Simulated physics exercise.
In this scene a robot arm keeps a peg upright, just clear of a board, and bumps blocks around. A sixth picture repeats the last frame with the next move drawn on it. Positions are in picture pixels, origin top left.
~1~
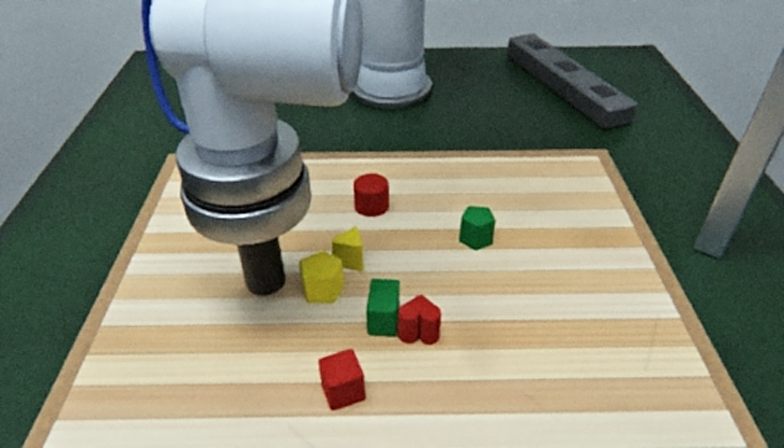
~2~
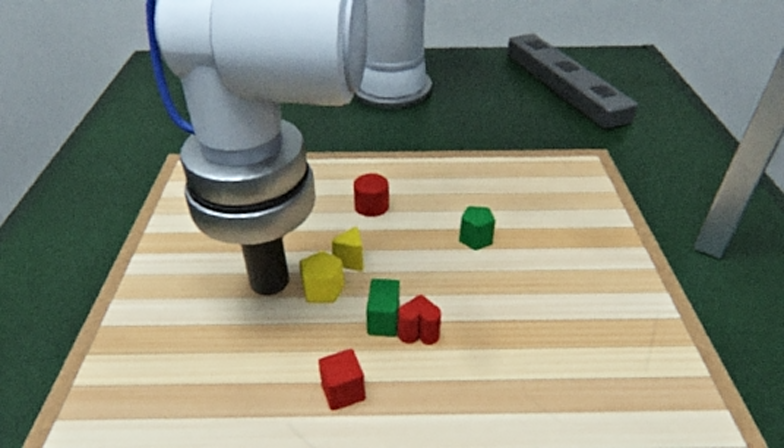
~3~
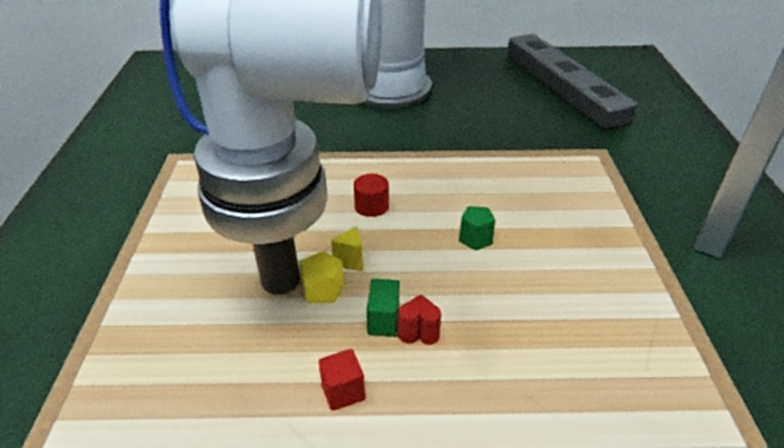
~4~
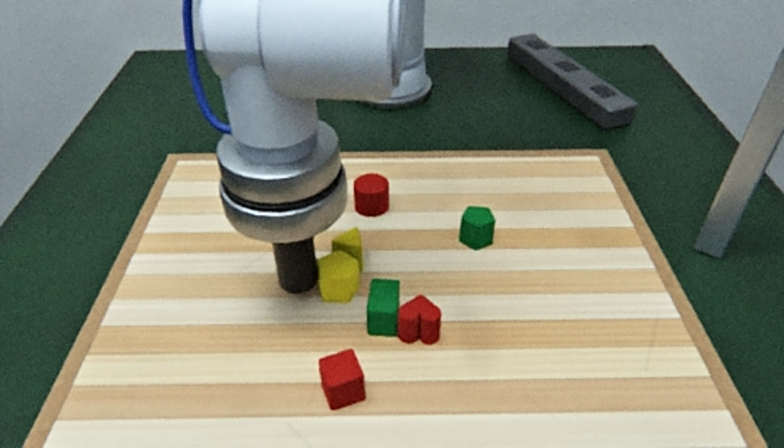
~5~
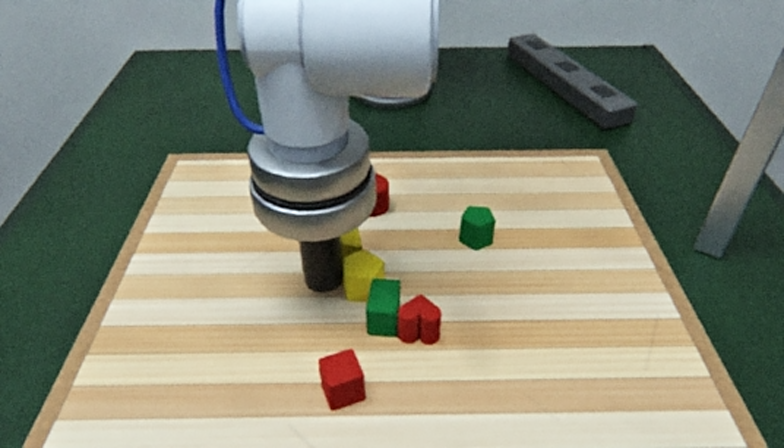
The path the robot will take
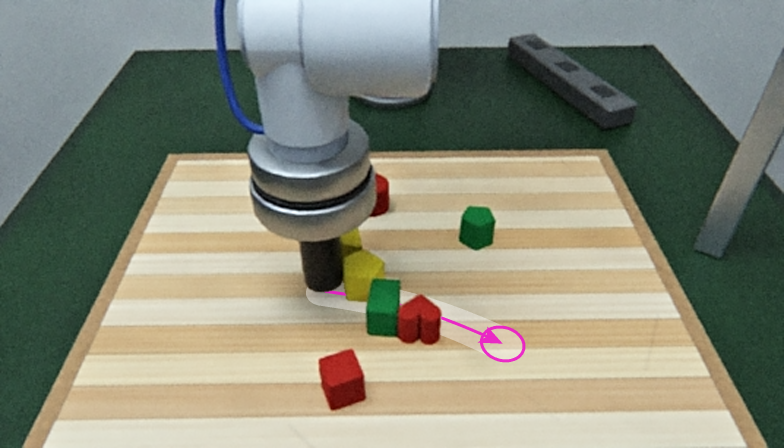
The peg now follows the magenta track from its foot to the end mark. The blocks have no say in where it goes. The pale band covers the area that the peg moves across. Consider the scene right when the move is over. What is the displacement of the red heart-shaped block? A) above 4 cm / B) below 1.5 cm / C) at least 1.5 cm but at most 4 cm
A (above 4 cm)
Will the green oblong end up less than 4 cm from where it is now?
It seems not.
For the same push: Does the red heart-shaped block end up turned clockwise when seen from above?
Yes - that is the case.
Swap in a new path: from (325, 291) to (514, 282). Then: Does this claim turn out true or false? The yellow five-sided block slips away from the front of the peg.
That statement is not accurate.
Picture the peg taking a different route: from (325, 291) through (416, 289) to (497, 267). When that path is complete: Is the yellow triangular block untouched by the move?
Yes
The drawn path runs from (325, 291) via (414, 309), ending at (503, 344).
On the path given first. One third of the way, peg at (385, 289); yellow five-sided block at (418, 261), turned 35° anticlockwise; green oblong at (402, 300), turned 50° clockwise; red heart-shaped block at (427, 316).
Two thirds of the way, peg at (445, 306); yellow five-sided block at (431, 259), turned 55° anticlockwise; green oblong at (445, 322), turned 95° clockwise; red heart-shaped block at (452, 348), turned 50° clockwise.
At the end, peg at (505, 331); yellow triangular block not moved; yellow five-sided block at (431, 259), turned 55° anticlockwise; green oblong at (454, 329), turned 110° clockwise; red heart-shaped block at (451, 356), turned 65° clockwise.
